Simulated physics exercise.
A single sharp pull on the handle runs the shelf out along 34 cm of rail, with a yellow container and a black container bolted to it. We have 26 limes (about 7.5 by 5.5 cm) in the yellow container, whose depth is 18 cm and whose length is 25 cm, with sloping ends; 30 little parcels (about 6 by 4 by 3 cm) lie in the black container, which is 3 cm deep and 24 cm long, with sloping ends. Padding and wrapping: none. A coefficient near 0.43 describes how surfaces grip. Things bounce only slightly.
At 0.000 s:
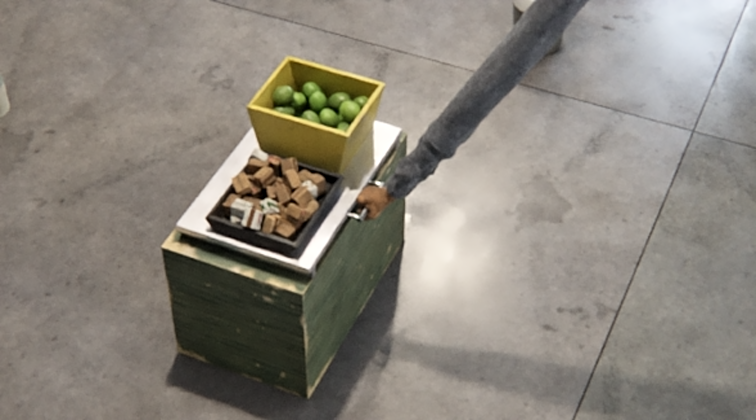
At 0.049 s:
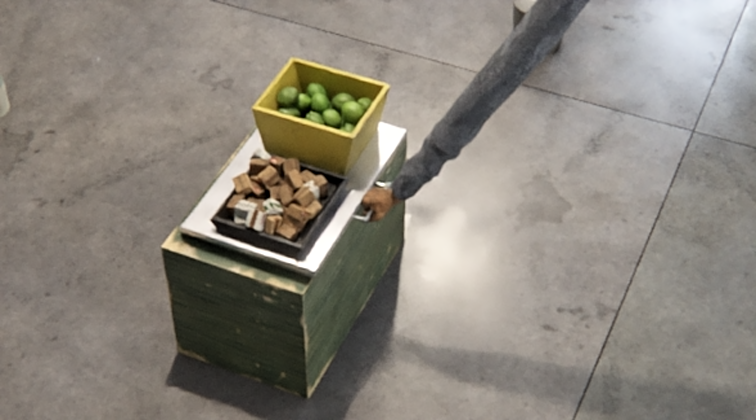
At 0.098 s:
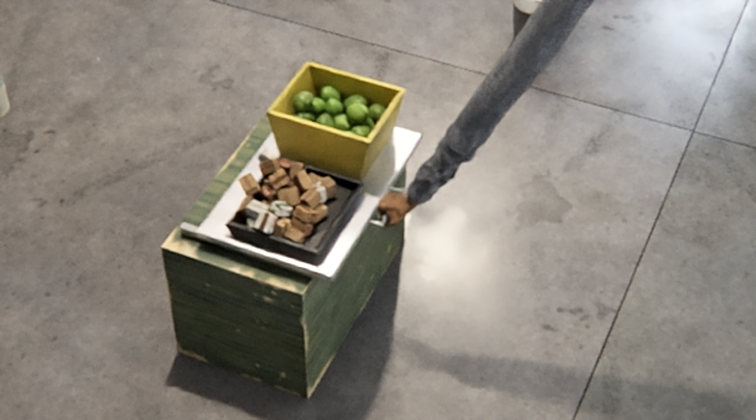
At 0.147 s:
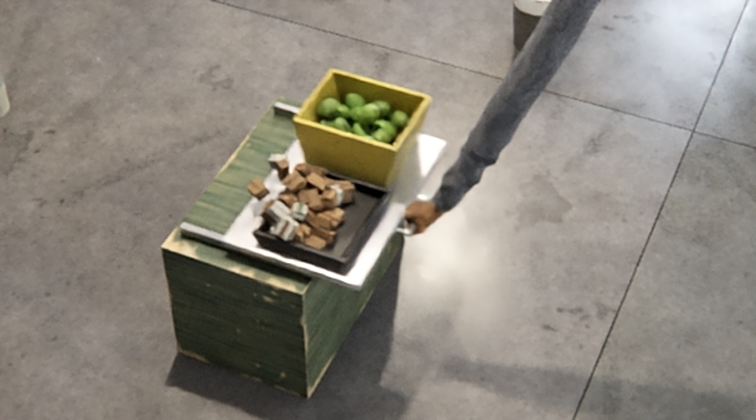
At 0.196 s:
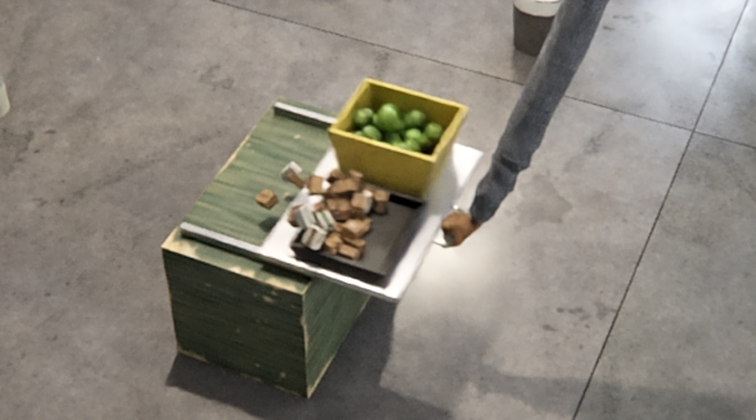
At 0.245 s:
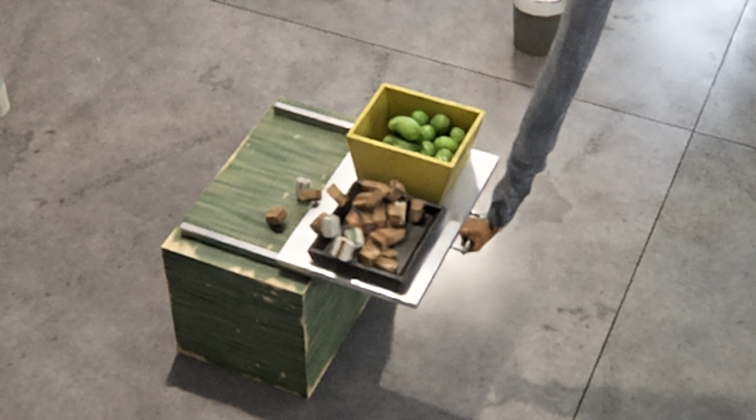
We see a grey-sleeved arm pull a white shelf rightward across a green box, carrying limes in a yellow container and small blocks in a black one; the blocks bunch leftward, a few leave, and the rest shift back right.
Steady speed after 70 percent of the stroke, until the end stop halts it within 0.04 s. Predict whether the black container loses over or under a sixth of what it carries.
The black container loses over a sixth of what it carries.
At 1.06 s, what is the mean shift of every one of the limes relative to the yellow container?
Mean shift: Around 2 cm, to the right.
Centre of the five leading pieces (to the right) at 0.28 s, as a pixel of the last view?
Close to (415, 237) in the last view.
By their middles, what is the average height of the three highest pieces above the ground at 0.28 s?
Height, averaged: Around 74 cm.
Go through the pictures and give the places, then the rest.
In the first frame (places track the rim corner closest to us here), black container (294, 244); yellow container (345, 134); 0 cm pulled; all still inside.
The second frame shows black container (300, 246); yellow container (350, 135); 2 cm pulled.
The third frame shows black container (316, 251); yellow container (366, 140); 7 cm pulled.
The fourth frame shows black container (344, 260); yellow container (393, 148); 16 cm pulled; 3 out, the lowest parcel at (258, 189).
The fifth frame shows black container (382, 273); yellow container (431, 159); 28 cm pulled; 5 out, the lowest parcel at (267, 200).
The sixth frame shows black container (401, 279); yellow container (449, 164); 34 cm pulled; 3 out, the lowest parcel at (277, 215).
After 0.28 s, the yellow container has all 26 and the black container is down by 3 of 30.
After 0.40 s, the yellow container has all 26 and the black container is down by 11 of 30.
After 0.62 s, the yellow container has all 26 and the black container is down by 17 of 30.
When it is over (at 1.06 s), the yellow container has all 26 and the black container is down by 17 of 30. Asked share, 17 of 30, 57 per cent.
